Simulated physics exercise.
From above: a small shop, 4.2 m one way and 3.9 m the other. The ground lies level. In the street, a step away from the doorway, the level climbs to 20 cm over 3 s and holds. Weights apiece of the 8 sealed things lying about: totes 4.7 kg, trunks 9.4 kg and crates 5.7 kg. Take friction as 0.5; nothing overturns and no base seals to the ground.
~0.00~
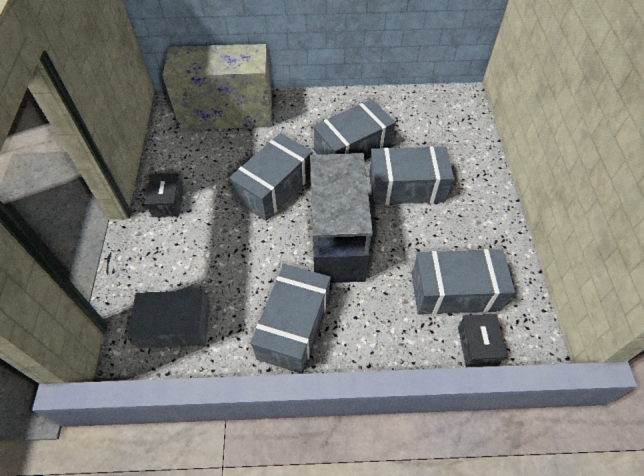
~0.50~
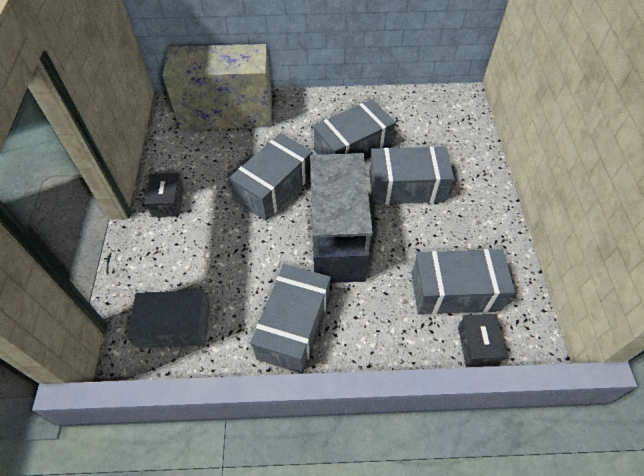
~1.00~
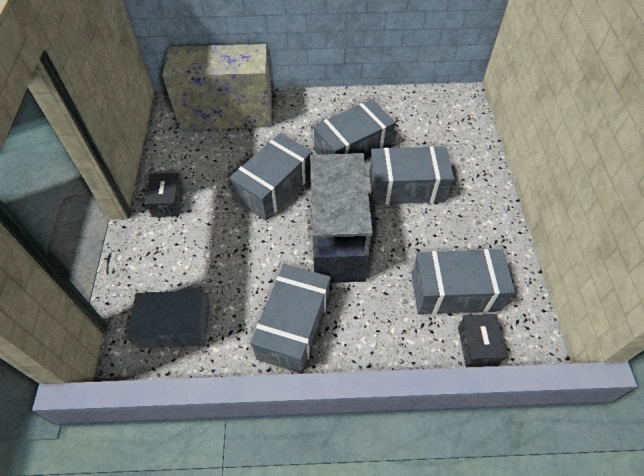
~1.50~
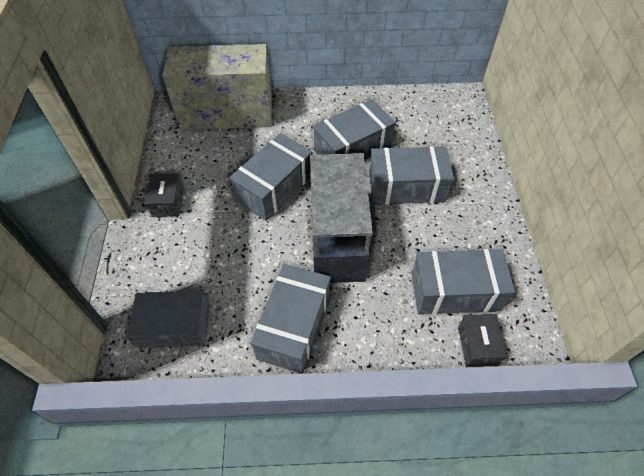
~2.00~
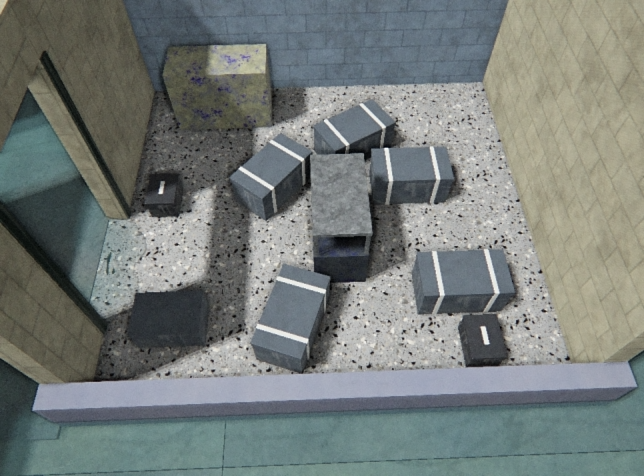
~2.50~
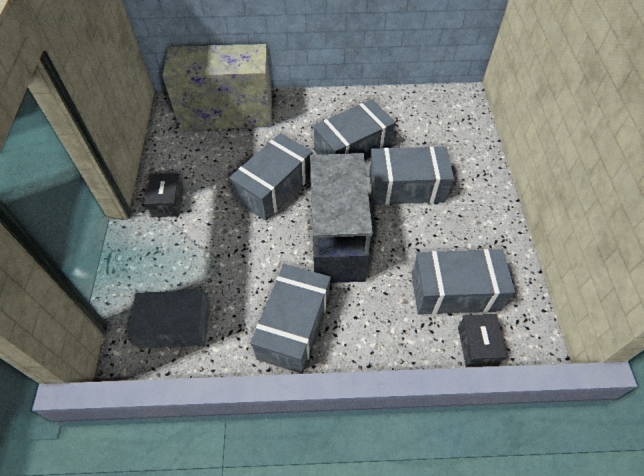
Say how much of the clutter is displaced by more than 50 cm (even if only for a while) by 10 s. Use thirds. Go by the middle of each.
That comes to two thirds or above.
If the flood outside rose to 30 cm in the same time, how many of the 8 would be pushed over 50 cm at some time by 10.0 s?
In that case 8 of them.
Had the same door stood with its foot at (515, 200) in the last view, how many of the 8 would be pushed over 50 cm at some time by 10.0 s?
Then 6.
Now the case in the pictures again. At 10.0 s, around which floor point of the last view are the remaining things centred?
Near (344, 172).
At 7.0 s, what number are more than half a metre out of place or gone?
By then 5.
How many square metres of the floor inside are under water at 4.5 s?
Roughly 6.5 m2.
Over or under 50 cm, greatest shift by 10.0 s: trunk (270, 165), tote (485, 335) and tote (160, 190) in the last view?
In that order: More, past it, less.
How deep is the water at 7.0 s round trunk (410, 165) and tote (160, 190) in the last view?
About 2 and 2 cm.
After 3.5 s 0 of 8 are over 50 cm from their spots; 0 afloat.
After 4.5 s 1 of 8 are over 50 cm from their spots; 1 afloat.
After 7.0 s 5 of 8 are over 50 cm from their spots; 5 afloat.
After 10.0 s 6 of 8 are over 50 cm from their spots, and 6 have been at some point; 7 afloat.
